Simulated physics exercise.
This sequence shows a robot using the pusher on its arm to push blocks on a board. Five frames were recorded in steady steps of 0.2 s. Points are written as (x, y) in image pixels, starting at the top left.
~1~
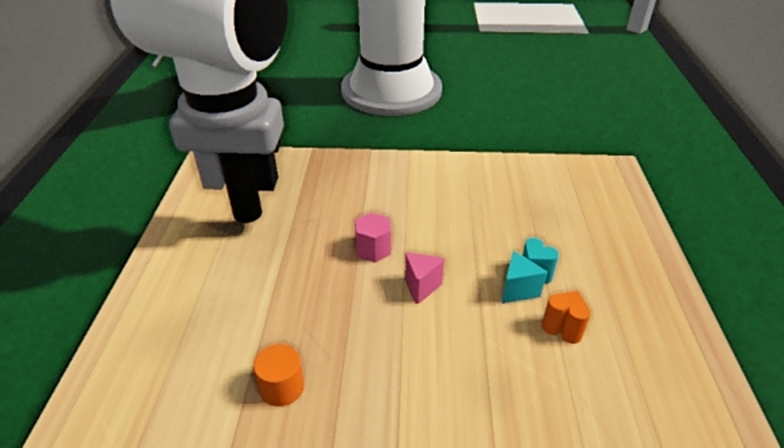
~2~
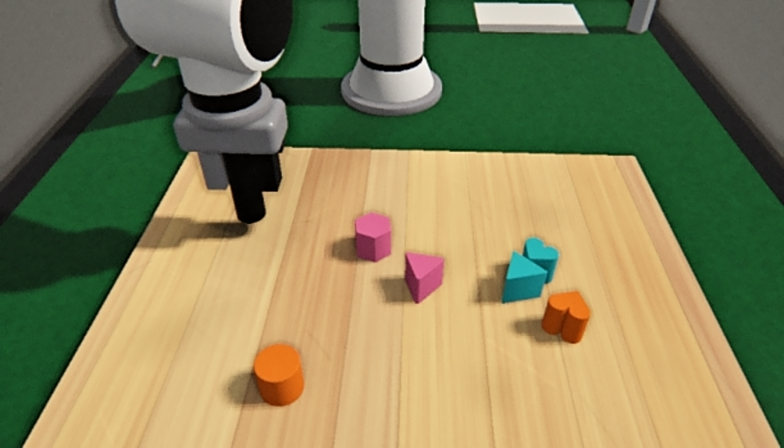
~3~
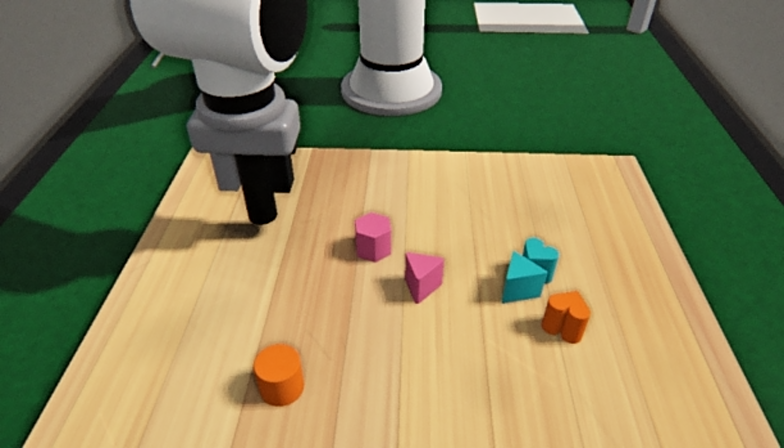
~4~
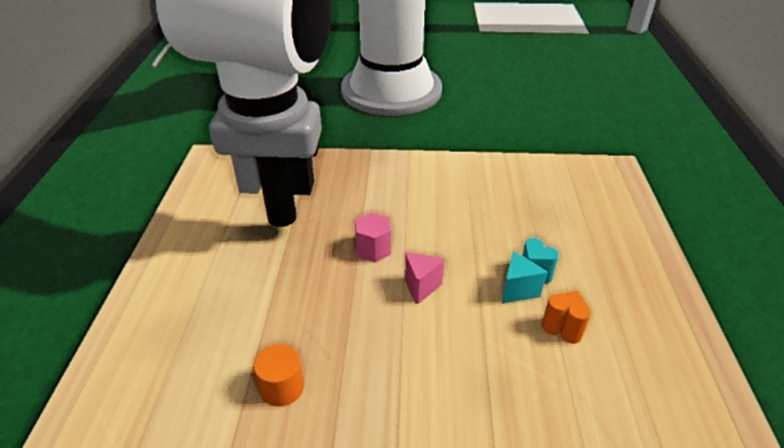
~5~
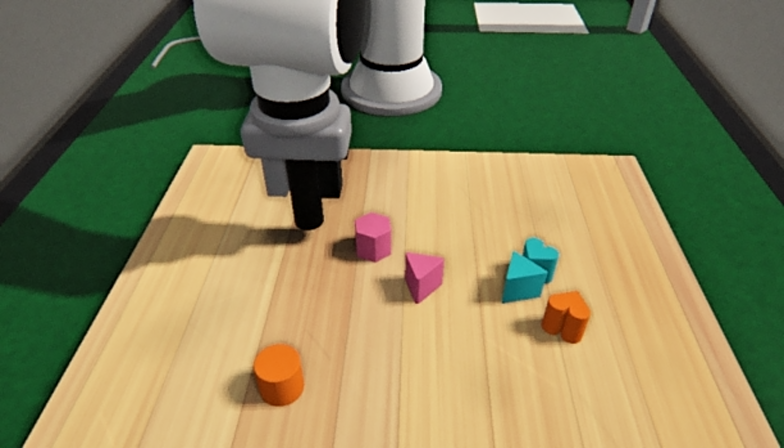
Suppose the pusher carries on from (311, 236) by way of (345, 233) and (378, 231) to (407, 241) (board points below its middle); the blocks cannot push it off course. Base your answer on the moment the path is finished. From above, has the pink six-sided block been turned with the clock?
Yes, that is what happens.
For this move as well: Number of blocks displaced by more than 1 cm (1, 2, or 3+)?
It will shift just one block.
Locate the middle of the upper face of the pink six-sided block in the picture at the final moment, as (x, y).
It will end up at (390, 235).
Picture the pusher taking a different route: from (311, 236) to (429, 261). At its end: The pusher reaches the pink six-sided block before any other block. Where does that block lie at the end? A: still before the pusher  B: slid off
A
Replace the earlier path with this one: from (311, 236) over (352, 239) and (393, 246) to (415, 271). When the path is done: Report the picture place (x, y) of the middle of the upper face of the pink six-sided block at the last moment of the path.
It sits at (446, 260).
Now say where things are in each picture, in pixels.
In the first frame, pusher's lower end (248, 214); pink six-sided block (373, 224); pink triangular block (423, 263).
In the second frame, pusher (252, 215); blocks still.
In the third frame, pusher (263, 216); blocks still.
In the fourth frame, pusher (282, 218); blocks still.
In the fifth frame, pusher (309, 222); pink six-sided block (373, 224); pink triangular block (423, 263).
What follows on the original path. One third of the way, pusher (344, 218); nothing pushed yet.
Two thirds of the way, pusher (378, 216); pink six-sided block (383, 227), turned 35° clockwise.
At the end, pusher (407, 227); pink six-sided block (390, 235), turned 70° clockwise; pink triangular block still.
